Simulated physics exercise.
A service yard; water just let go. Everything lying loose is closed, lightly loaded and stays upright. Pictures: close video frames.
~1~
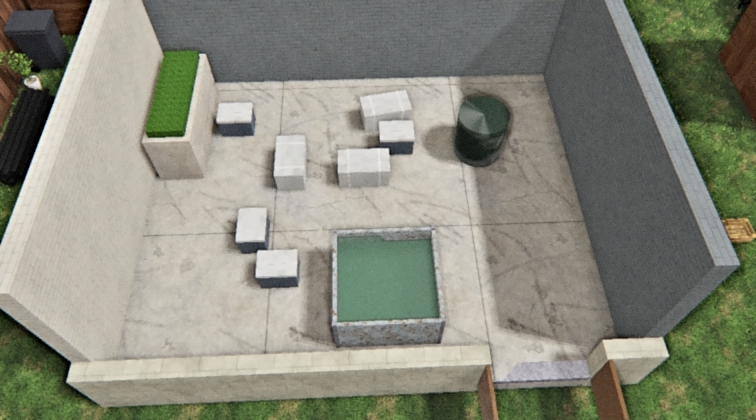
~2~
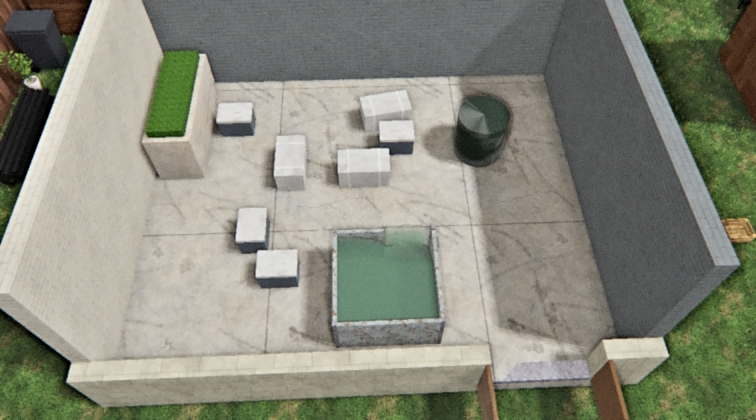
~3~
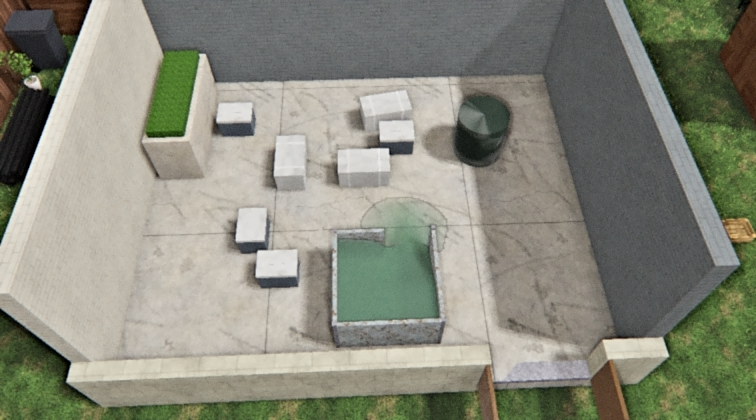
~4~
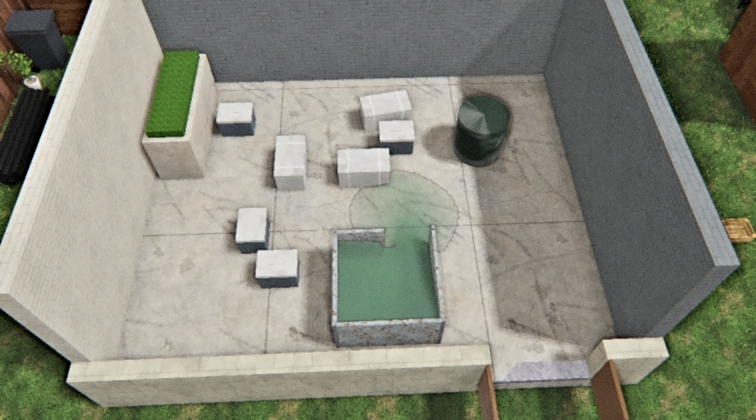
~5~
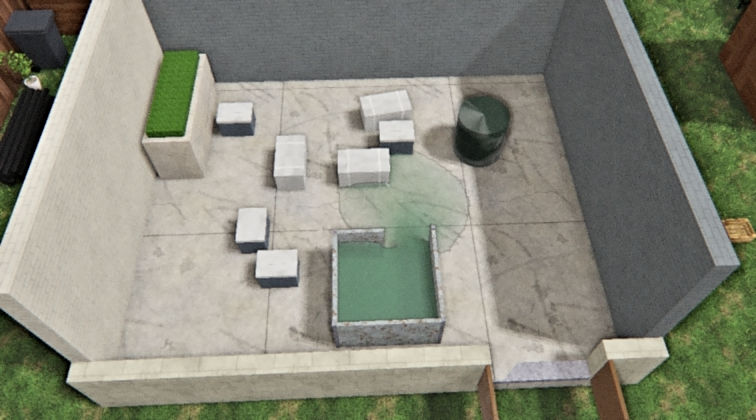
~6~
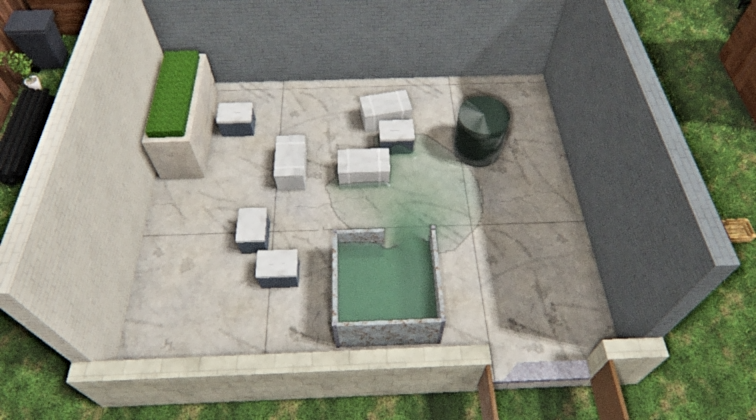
In a walled yard, water pours through a tank's back wall and spreads across the paving.
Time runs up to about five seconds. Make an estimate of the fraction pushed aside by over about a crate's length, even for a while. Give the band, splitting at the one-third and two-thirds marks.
The share lands in the middle band, from one to two thirds.
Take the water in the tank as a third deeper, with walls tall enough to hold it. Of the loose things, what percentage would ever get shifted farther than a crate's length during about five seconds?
About 60 %.
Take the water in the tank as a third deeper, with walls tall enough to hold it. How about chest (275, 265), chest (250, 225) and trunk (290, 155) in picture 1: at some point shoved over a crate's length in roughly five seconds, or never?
Result by item: Didn't cover it; didn't cover it; didn't cover it.
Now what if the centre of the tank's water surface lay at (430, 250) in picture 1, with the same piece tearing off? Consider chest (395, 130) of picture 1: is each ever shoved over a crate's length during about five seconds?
Lab note - finding: Distance reached.
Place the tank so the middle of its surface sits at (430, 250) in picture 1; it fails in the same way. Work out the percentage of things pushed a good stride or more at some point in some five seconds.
About 30 %.
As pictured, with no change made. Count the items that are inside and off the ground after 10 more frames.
The answer is 0.
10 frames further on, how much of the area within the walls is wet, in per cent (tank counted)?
Roughly 45 in a hundred.
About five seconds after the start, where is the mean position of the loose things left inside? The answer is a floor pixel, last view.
Estimate: Close to (301, 152) px.
A moment on, 0 of 7 are well off their spots; 0 afloat.
Next, 3 of 7 are well off their spots; 0 afloat.
Later, 3 of 7 are well off their spots; 2 afloat.
In the end, 3 of 7 are well off their spots, and 3 have been at some point; 3 afloat.
